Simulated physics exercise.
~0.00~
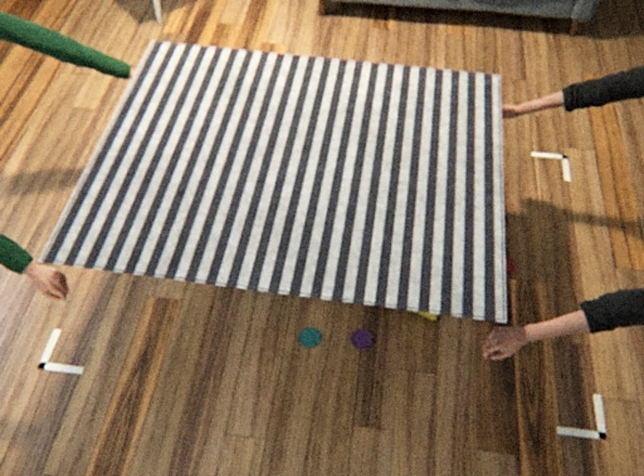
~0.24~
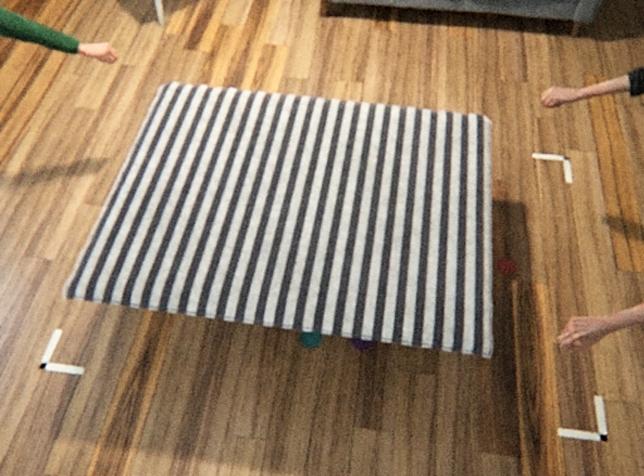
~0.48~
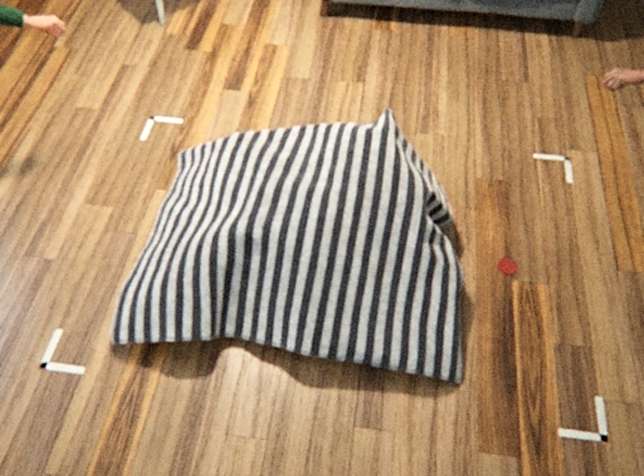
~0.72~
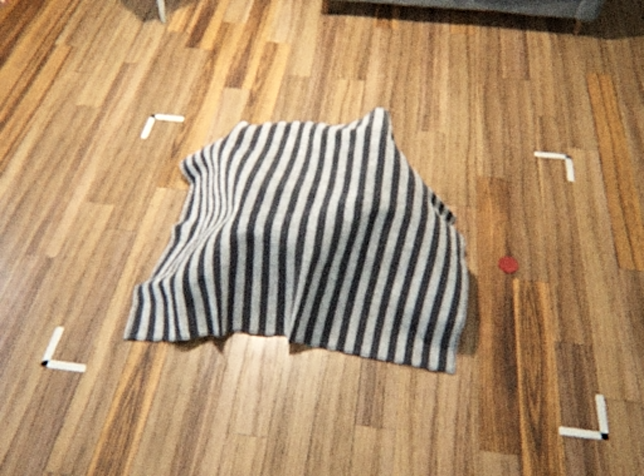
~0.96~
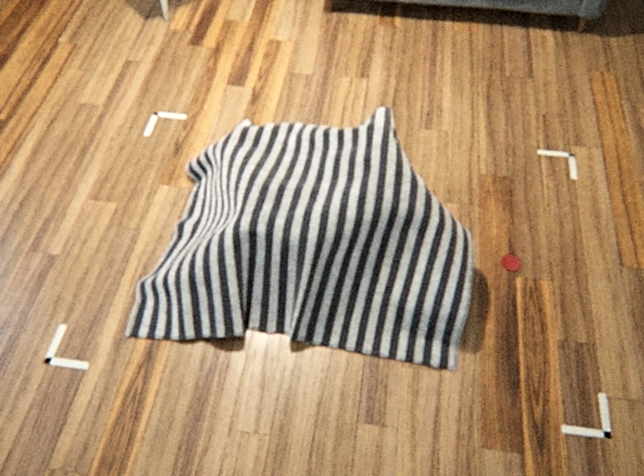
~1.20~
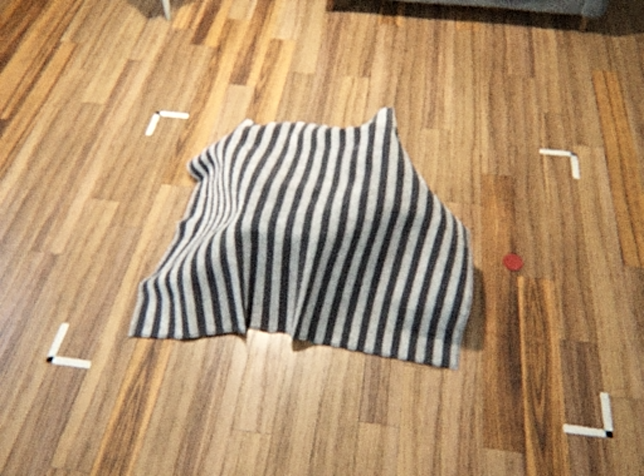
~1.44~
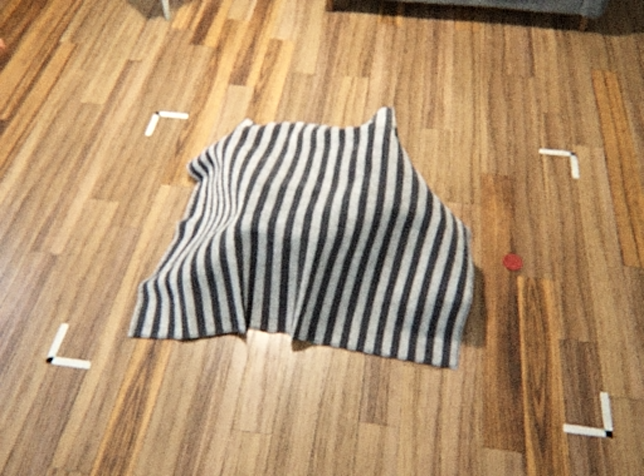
The footage shows four hands holding a striped cloth level above a wooden floor, then letting go and withdrawing as it drops and drapes over hidden objects in uneven peaks and folds, covering the teal and purple discs while a red lid stays visible to the right.
